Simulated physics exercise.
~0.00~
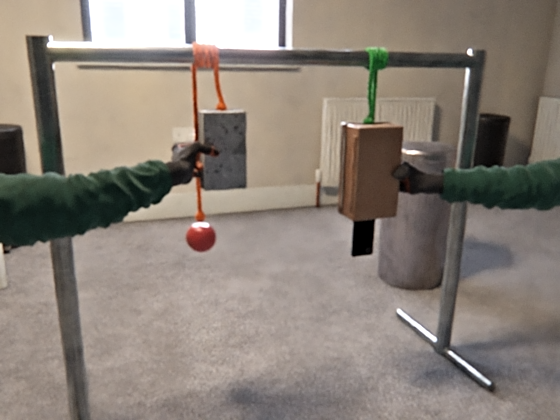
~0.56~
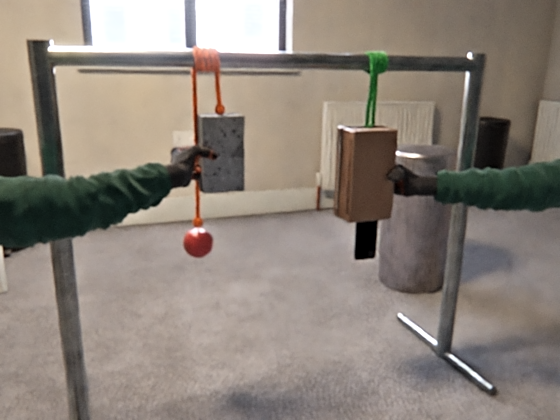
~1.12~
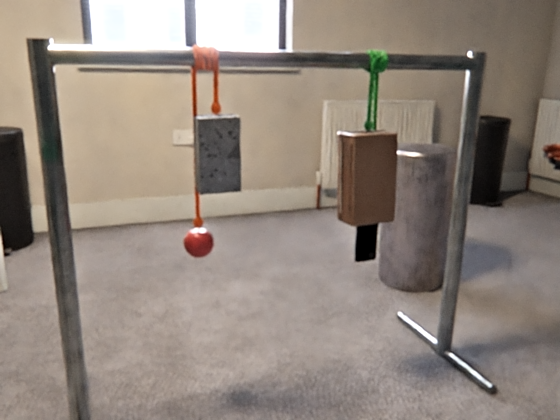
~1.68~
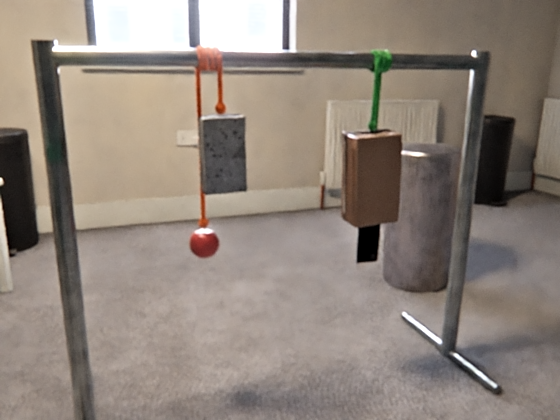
In a carpeted room, two hands let go of a grey paver and a brown case, both staying hung from a metal rail.
